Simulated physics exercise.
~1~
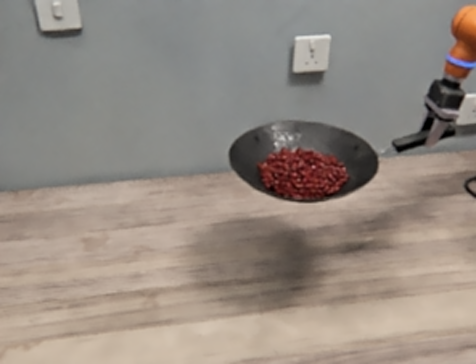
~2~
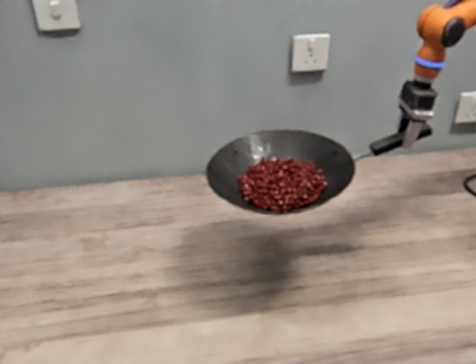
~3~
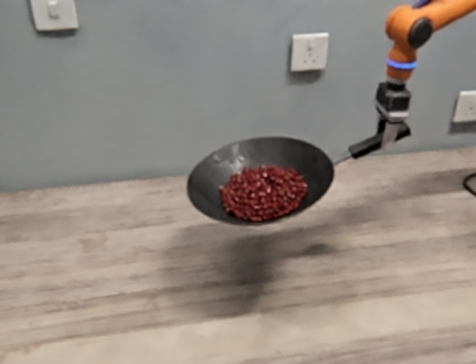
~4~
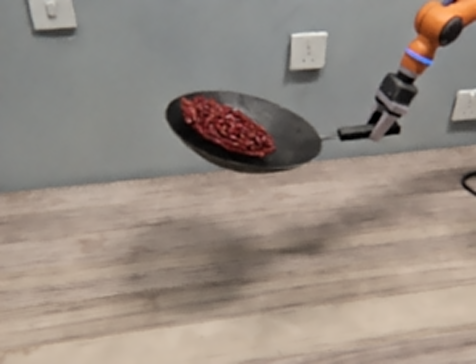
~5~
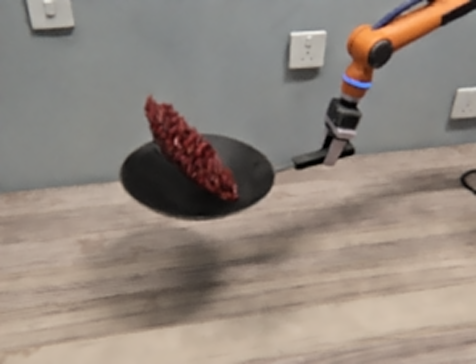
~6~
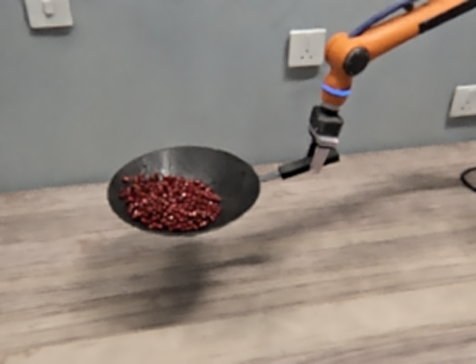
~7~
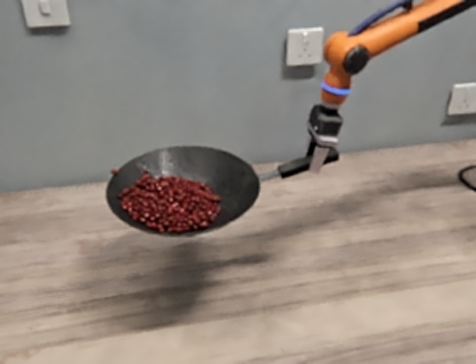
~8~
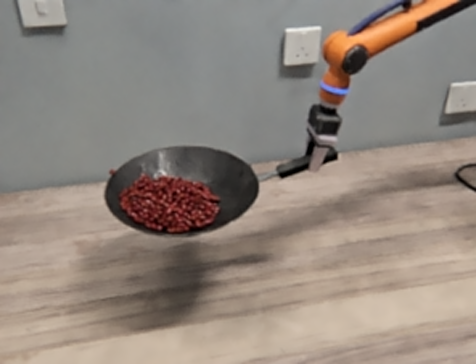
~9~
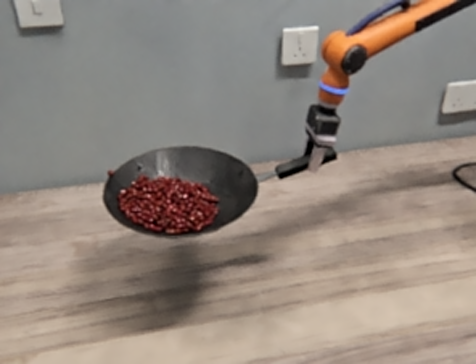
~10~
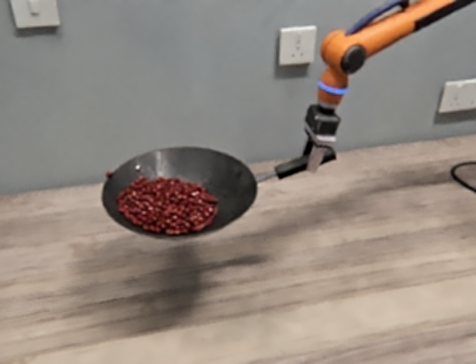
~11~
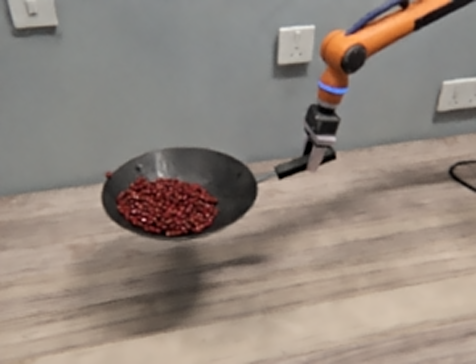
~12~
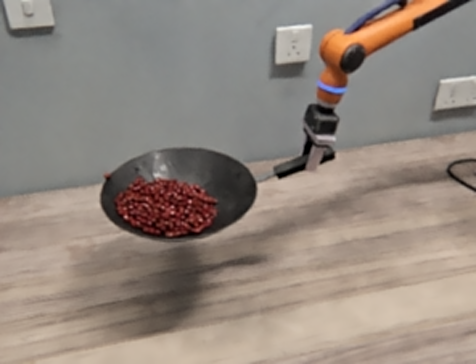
The video shows an orange robot arm holding a dark wok of red beans above a wooden surface, moving it left, then tilting and tossing the beans upward in a slanted sheet. The beans fall back into the wok, which levels and stays still with them heaped inside.
